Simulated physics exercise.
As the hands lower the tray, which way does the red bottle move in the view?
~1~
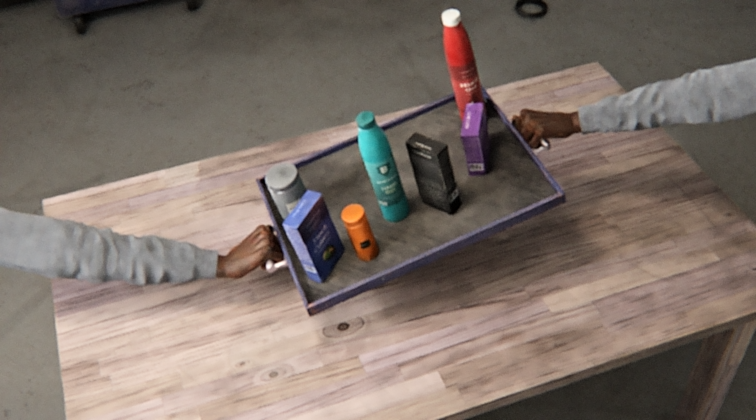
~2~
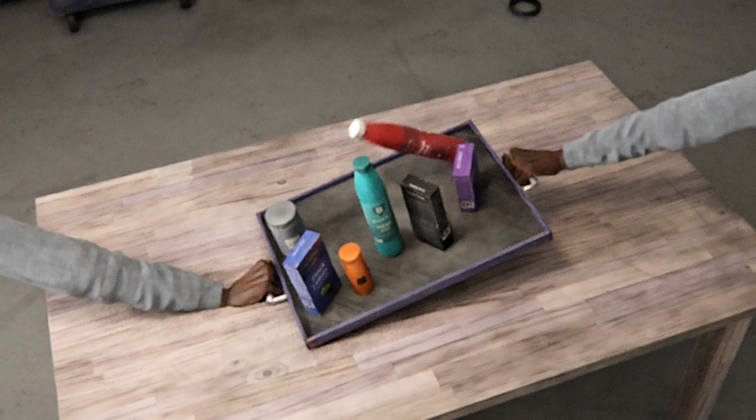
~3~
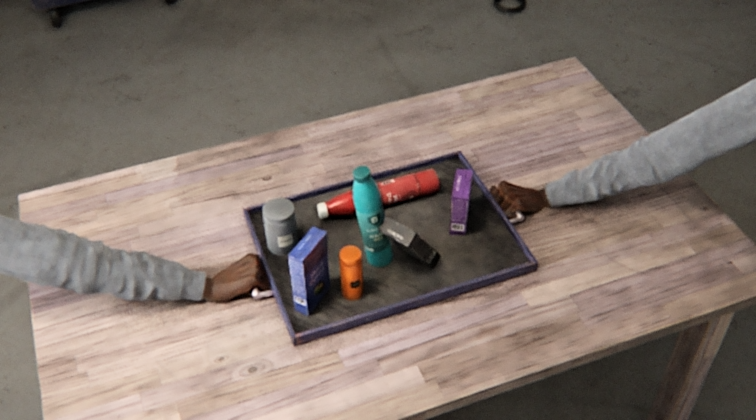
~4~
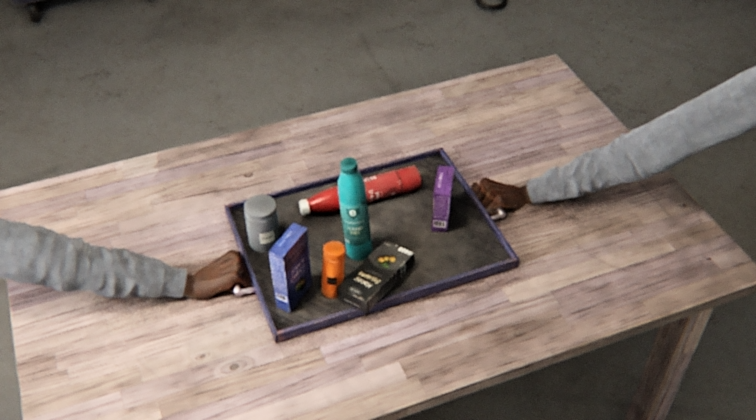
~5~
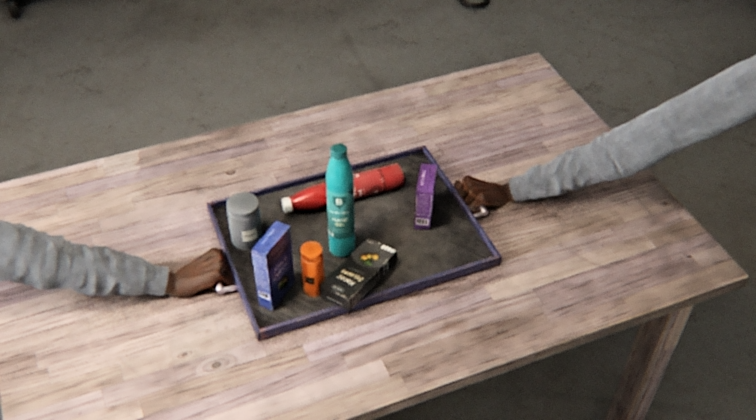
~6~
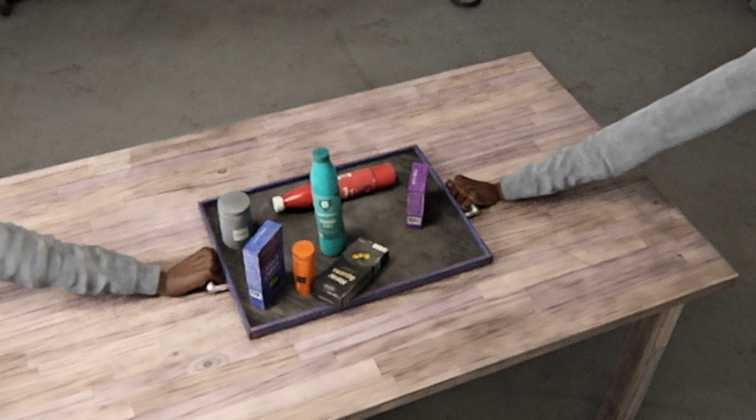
The red bottle moves down in the view, tipping over to the left and ending on its side on the tray.
